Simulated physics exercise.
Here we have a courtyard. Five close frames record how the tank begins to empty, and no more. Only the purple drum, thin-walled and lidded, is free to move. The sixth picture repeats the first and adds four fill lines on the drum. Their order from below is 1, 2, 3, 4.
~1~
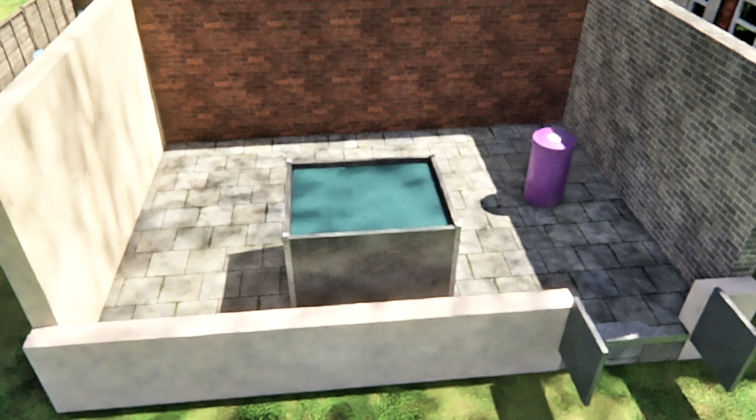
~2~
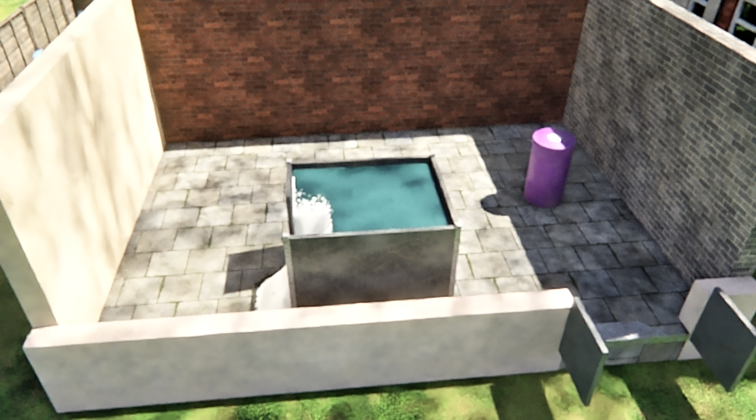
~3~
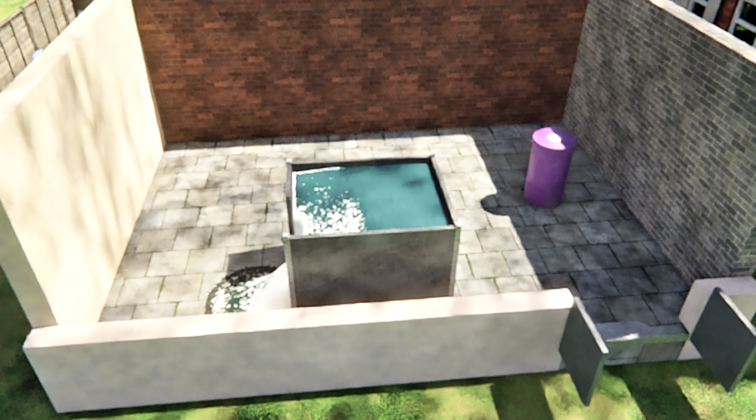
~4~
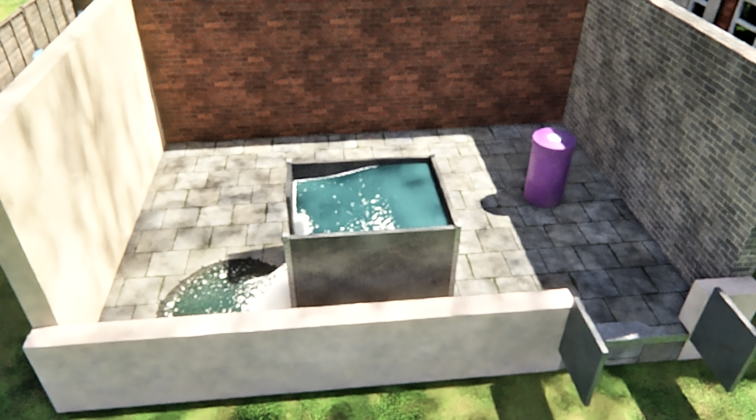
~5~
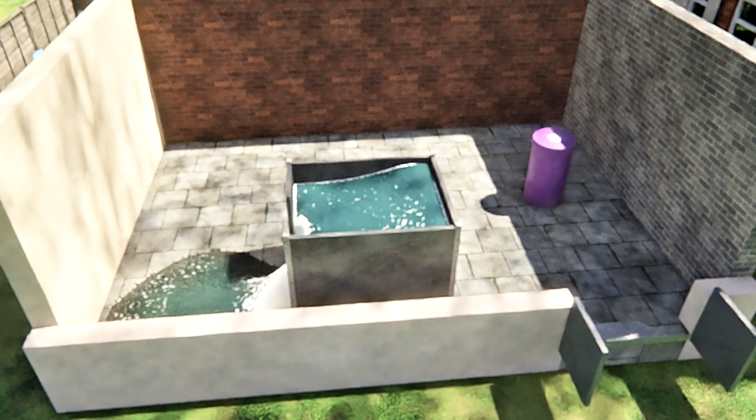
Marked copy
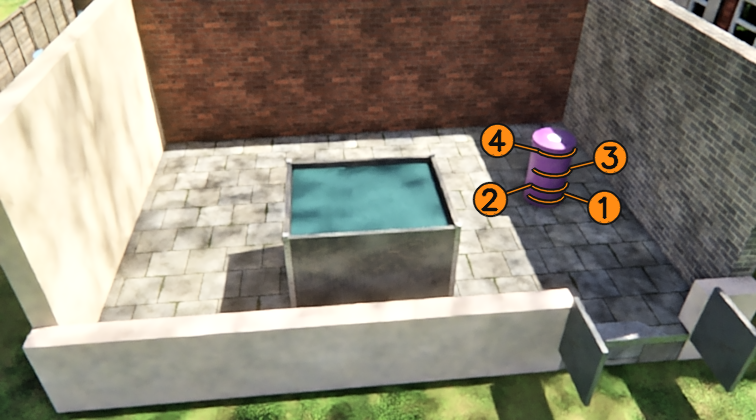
Water pours from the left side of a full tank and spreads across the courtyard paving.
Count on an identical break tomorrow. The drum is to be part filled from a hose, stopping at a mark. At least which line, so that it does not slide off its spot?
Take 1.
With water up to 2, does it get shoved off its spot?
No.
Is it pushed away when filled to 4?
No, not at all.
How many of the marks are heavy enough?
All of the four.
On the marked copy, 1 at (551, 202); 2 at (553, 191); 3 at (556, 176); 4 at (561, 156); from the bottom up 1, 2, 3, 4.
With 1, it does not move.
With 2, it does not move.
With 3, it does not move.
With 4, it does not move.
